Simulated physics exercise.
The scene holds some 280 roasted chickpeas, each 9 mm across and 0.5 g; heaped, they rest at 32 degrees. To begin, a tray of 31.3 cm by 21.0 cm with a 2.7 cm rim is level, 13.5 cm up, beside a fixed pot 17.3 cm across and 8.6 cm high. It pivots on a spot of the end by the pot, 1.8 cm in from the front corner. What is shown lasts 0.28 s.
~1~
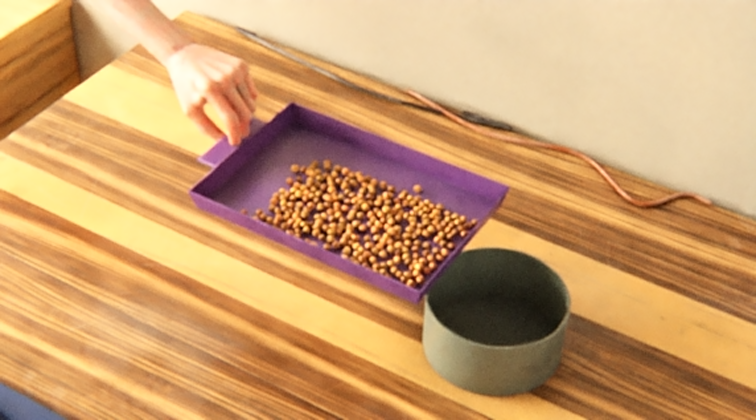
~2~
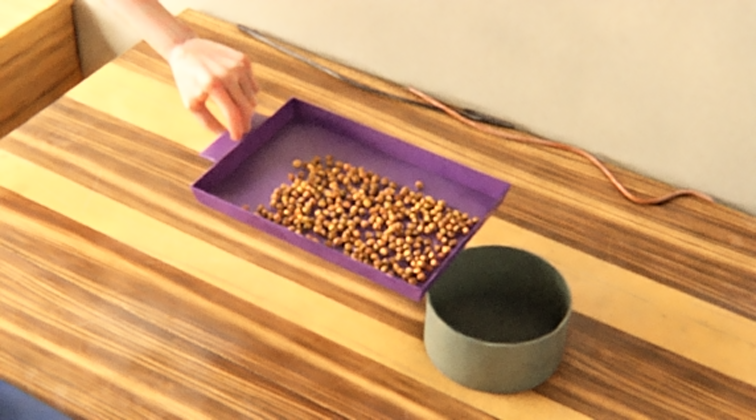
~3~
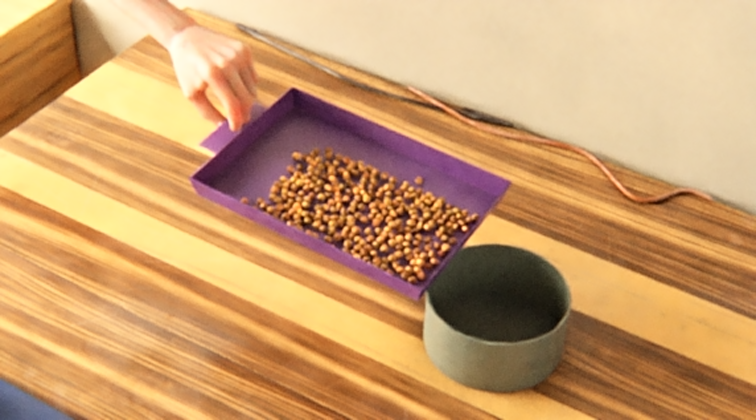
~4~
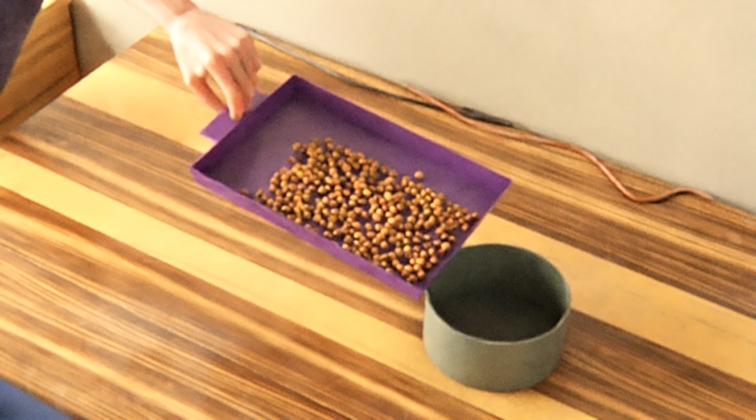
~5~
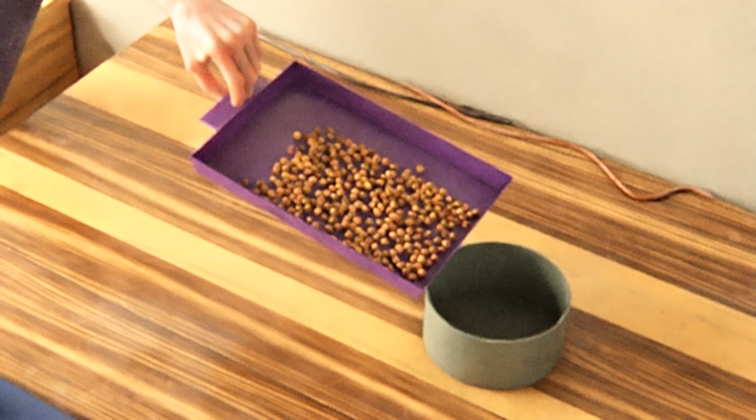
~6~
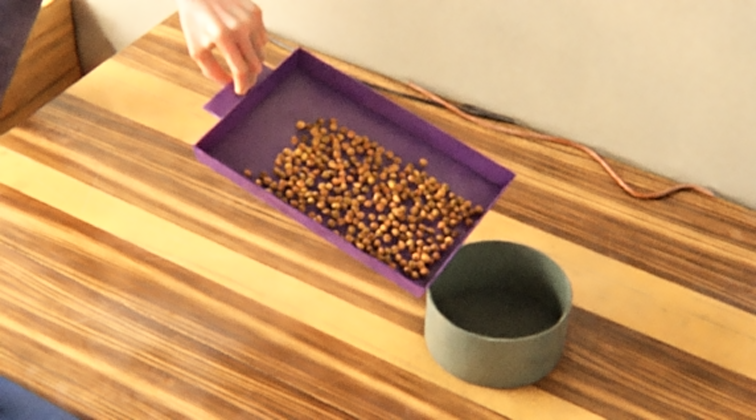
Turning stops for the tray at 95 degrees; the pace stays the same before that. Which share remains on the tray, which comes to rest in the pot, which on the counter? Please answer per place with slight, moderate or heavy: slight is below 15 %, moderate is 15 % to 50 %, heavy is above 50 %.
Per place: Left on the tray slight, pot moderate, counter heavy.
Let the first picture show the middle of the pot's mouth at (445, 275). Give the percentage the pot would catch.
With the pot there, close to 0 per cent.
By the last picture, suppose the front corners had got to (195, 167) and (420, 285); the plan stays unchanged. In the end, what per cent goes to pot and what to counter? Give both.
Pot: 0, counter: 100.
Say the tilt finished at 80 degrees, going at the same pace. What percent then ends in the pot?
I'd expect some 25 per cent in the pot.
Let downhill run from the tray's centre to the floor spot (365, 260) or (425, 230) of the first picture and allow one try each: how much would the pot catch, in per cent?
The share comes to roughly 0 in a hundred, then roughly 85 in a hundred.
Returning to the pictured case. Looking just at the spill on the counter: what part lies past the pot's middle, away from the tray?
Share past the middle: Roughly 80 percent.
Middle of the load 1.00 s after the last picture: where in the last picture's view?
Near (440, 223).
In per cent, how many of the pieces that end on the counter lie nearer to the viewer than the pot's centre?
Share: Roughly 100 %.
Then, 0.60 s after the last picture, tilt 52 degrees; the tray holds 100 %, the pot 0 %.
Then, 1.00 s after the last picture, tilt 77 degrees; the tray holds 100 %, the pot 0 %.
Then, 1.49 s after the last picture, tilt 95 degrees; the tray holds 5 %, the pot 25 %.
In the end, tray 0 %, pot 30 %, counter 70 %.
